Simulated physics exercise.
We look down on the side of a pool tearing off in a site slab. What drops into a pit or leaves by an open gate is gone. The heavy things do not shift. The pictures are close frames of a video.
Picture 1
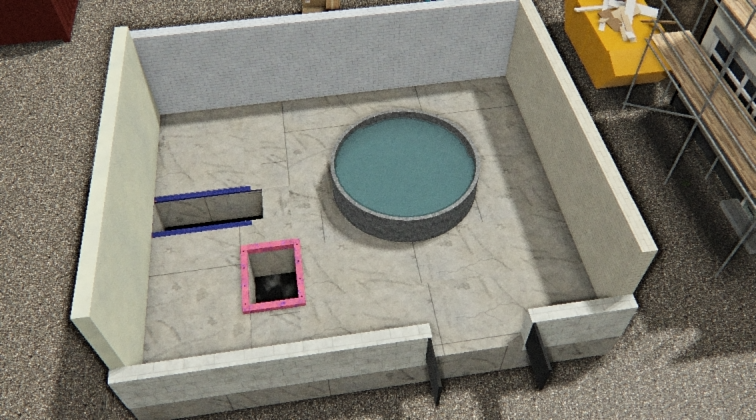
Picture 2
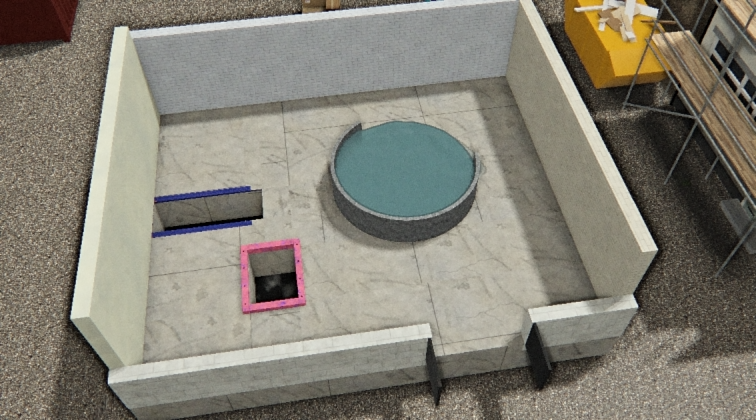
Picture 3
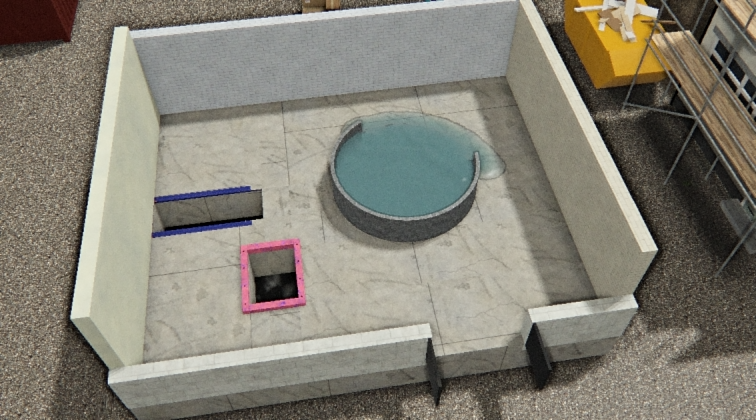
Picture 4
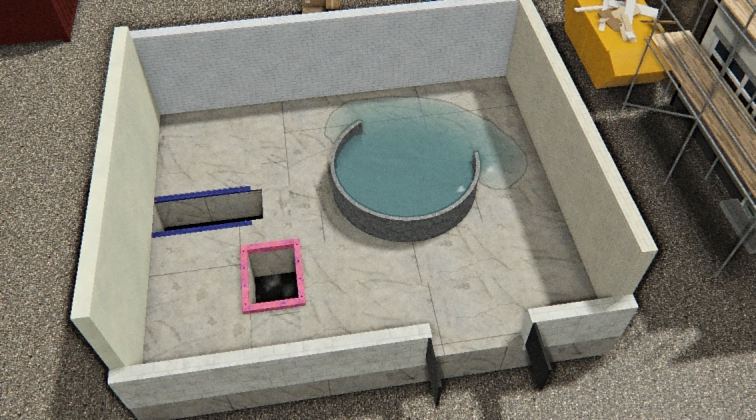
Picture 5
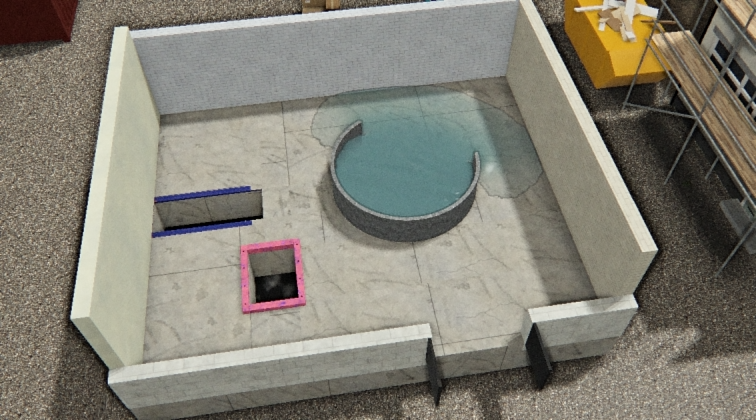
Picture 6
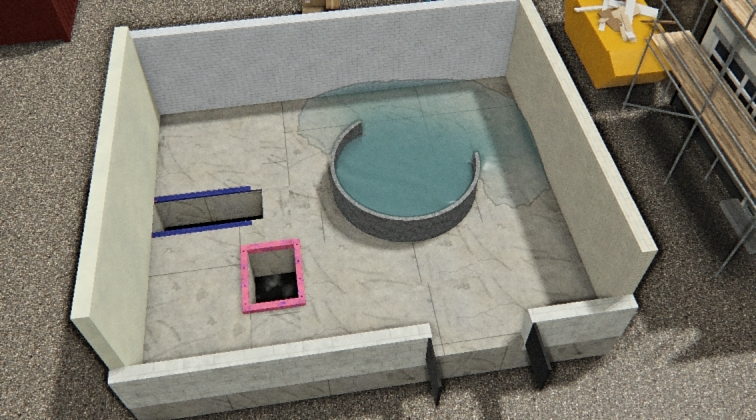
On a walled slab with a pink-edged pit and a blue-edged trench, a round tank of still water opens along its far side, and water pours out, spreading across the floor toward the back and right walls.
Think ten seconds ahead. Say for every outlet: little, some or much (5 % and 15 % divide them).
The gate takes between 5 and 15 %; the pink pit takes not even 5 %; the blue pit takes above 15 %.
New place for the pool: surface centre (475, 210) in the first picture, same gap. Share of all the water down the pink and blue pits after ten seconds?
Roughly, in per cent: Pink 0, blue 35.
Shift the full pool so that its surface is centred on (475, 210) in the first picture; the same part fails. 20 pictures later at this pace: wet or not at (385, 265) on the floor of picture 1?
Answer: No water.
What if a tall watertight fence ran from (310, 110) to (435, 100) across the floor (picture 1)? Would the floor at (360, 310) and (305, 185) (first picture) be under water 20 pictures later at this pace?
One after the other: No water, under water.
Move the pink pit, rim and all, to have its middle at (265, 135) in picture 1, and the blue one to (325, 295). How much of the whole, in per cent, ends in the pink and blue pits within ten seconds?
Per cent: Pink 6, blue 10.
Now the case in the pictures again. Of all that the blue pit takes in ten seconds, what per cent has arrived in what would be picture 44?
I make it 40 per cent.
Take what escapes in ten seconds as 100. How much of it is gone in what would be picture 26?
Close to 0 %.
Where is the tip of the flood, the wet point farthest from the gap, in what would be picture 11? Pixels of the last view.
Roughly at (236, 111).
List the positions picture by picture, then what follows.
In the first frame, still water in the round tank at (405, 164).
In the second frame, the front is at a hidden place, out from the gap on the round tank's far side.
In the third frame, water pours out on the round tank's far side and has run to (345, 132).
In the fourth frame, the front is at (334, 115), out from the gap on the round tank's far side.
In the fifth frame, water pours out on the round tank's far side and has run to (541, 167).
In the sixth frame, water pours out on the round tank's far side and has run to (312, 99).
A moment on, water covers 20 % of the floor; the gate 0 %, the pink pit 0 %, the blue pit 0 %.
Next, water covers 35 % of the floor; the gate 0 %, the pink pit 0 %, the blue pit 0 %.
Then, water covers 55 % of the floor; the gate 0 %, the pink pit 0 %, the blue pit 0 %.
Later, water covers 65 % of the floor; the gate 4 %, the pink pit 0 %, the blue pit 8 %.
In the end, water covers 85 % of the floor; the gate 8 %, the pink pit 0 %, the blue pit 21 %.
